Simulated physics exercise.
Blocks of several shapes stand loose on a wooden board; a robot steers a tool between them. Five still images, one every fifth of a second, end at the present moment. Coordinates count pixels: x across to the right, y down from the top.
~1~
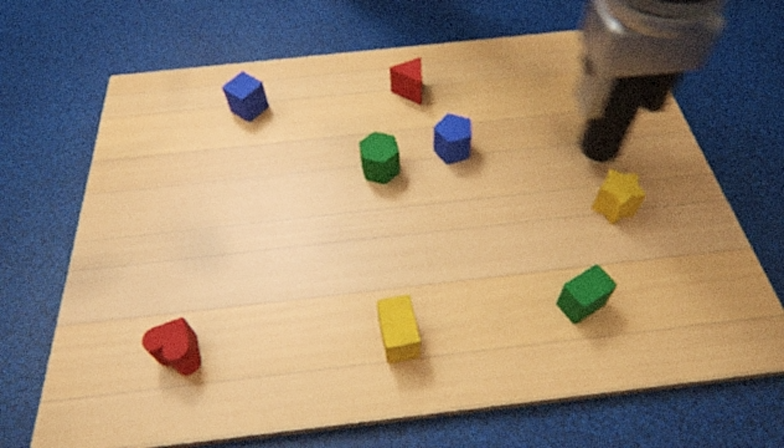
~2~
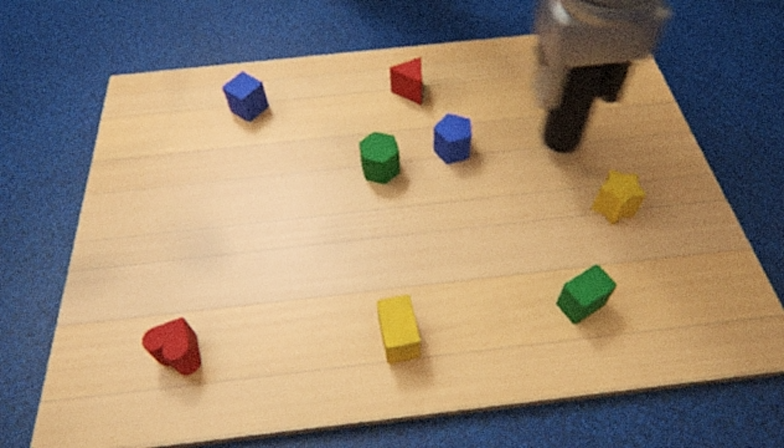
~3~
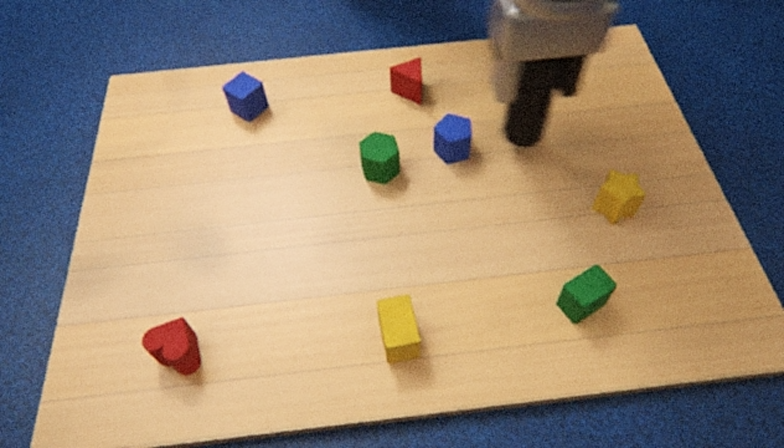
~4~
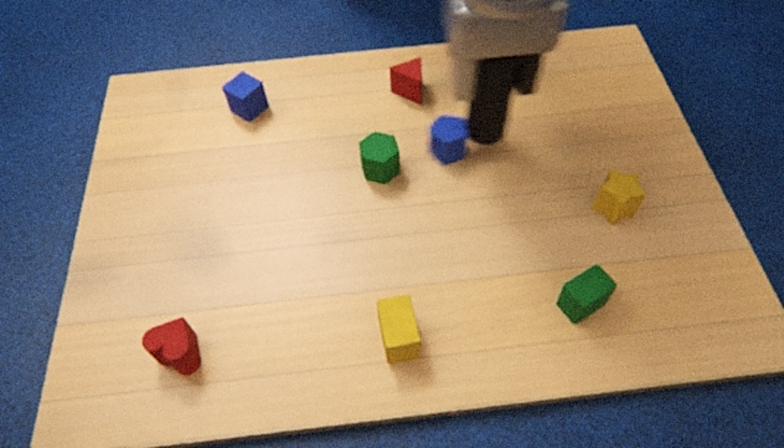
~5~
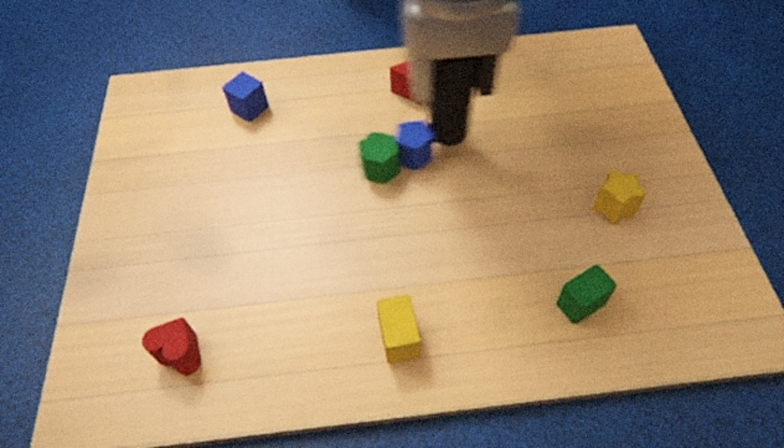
To begin with, a robot arm holds a dark tool near the upper right of a wooden board scattered with red, blue, green and yellow blocks. The tool sweeps left over open board until it meets the blue pentagon, then pushes it left, right up beside the green hexagonal block.
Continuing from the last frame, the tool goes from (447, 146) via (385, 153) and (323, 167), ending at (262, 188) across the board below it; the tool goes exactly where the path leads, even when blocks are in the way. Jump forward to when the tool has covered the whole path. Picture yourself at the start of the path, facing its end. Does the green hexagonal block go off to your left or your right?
That block drifts left.
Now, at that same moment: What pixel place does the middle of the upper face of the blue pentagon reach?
I'd say the blue pentagon ends with its top centre at (214, 167).
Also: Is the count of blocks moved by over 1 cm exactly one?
No, it doesn't check out.
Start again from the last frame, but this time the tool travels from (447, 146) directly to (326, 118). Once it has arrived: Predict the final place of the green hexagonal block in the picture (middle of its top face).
The middle of the upper face of the green hexagonal block will lie at about (344, 162) in the picture.
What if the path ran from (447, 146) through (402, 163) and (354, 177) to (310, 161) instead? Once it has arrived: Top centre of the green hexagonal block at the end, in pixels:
Most likely (257, 185).
On the path given first. One third of the way, tool at (383, 139); green hexagonal block at (321, 164), turned 60° anticlockwise; blue pentagon at (346, 140).
Two thirds of the way, tool at (320, 153); green hexagonal block at (288, 180); blue pentagon at (280, 150), turned 20° clockwise.
At the end, tool at (257, 175); green hexagonal block at (267, 196), turned 215° anticlockwise; red triangular block unmoved; blue pentagon at (214, 167), turned 35° clockwise.
